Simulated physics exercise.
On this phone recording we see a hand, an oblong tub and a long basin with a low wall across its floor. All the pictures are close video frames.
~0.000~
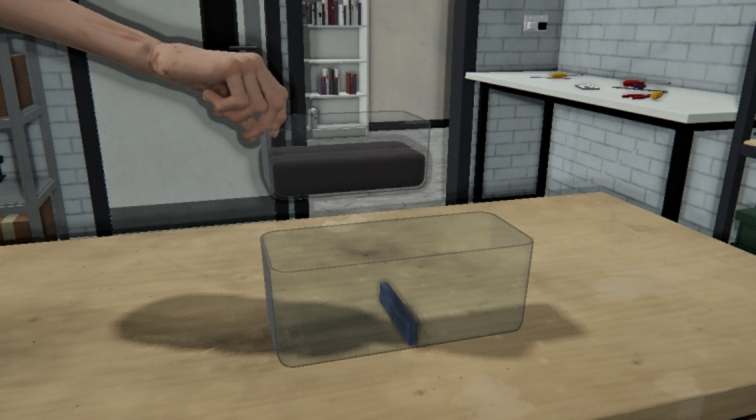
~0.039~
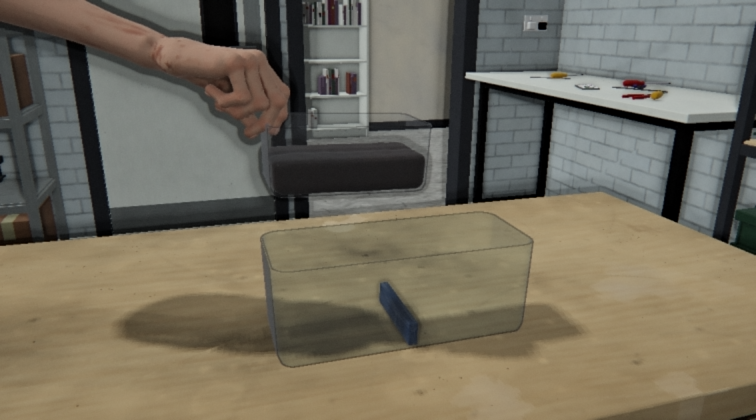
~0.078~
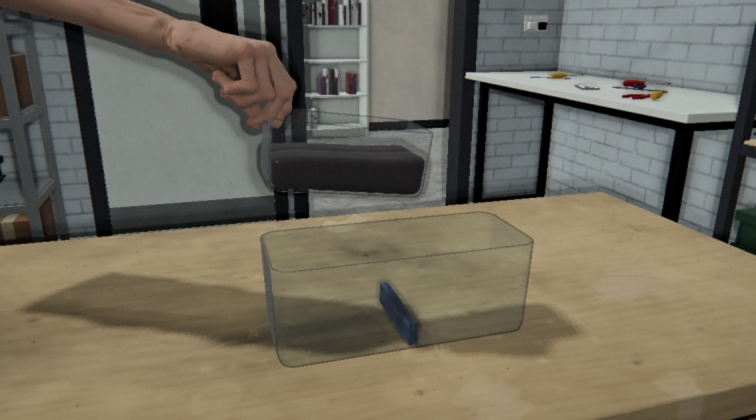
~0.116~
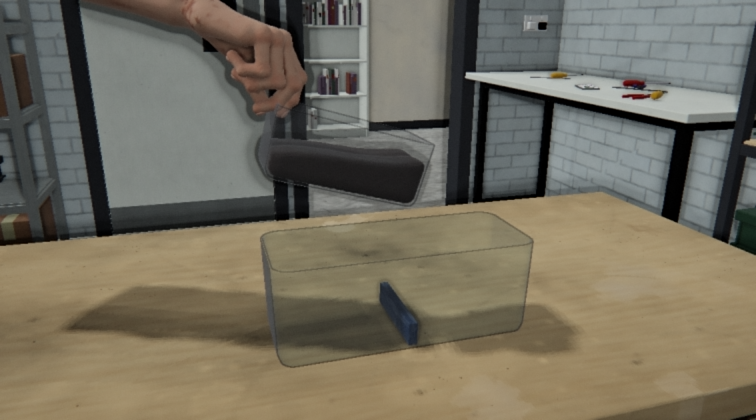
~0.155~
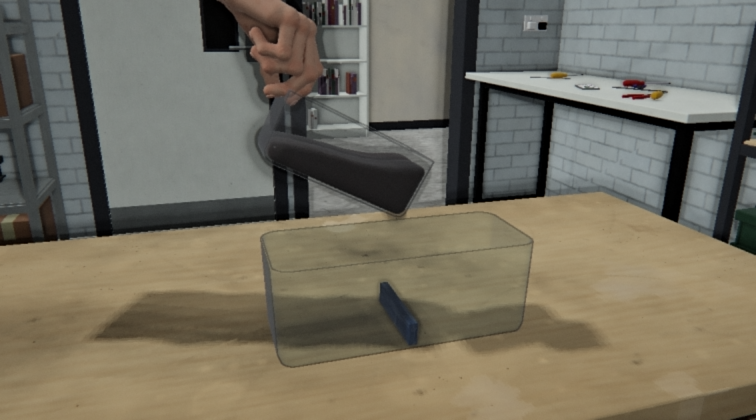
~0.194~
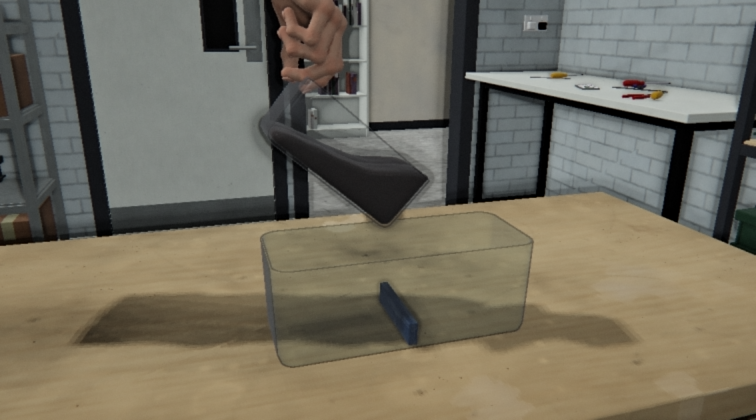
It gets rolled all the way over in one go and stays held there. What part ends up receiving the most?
The right segment is the one with the most.
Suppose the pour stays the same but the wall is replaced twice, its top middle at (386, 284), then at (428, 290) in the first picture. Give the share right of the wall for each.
Note - case one near 80 %, case two near 35 %.
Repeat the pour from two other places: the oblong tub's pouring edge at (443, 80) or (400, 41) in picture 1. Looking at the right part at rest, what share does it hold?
Roughly 70 % the first time and roughly 55 % the second.
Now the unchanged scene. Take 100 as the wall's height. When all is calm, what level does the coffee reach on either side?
Left 40 %, right 60 %.
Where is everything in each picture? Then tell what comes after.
The first frame shows tilt 0°; pouring edge (417, 118); surface from (267, 156) to (413, 147); the long basin's rim runs from (266, 253) to (512, 227); the wall's top is at (397, 302).
The second frame shows tilt 2°; pouring edge (418, 121); surface from (268, 155) to (412, 148).
The third frame shows tilt 7°; pouring edge (420, 128); surface from (266, 151) to (412, 151).
The fourth frame shows tilt 16°; pouring edge (422, 140); surface from (266, 147) to (413, 155).
The fifth frame shows tilt 28°; pouring edge (421, 156); surface from (265, 137) to (411, 160).
The sixth frame shows tilt 41°; pouring edge (416, 174); surface from (266, 127) to (413, 164).
After 0.43 s the tilt is 114° and 14 per cent is still to pour, 12 is left of the wall and 68 right of it.
After 0.60 s the tilt is 117° and 4 per cent is still to pour, 18 is left of the wall and 59 right of it.
After 0.78 s the tilt is 117° and 1 per cent is still to pour, 28 is left of the wall and 61 right of it.
After 0.98 s the tilt is 117° and 0 per cent is still to pour, 33 is left of the wall and 62 right of it.
In the end 37 per cent lies left of the wall, 59 right of it and 4 outside.
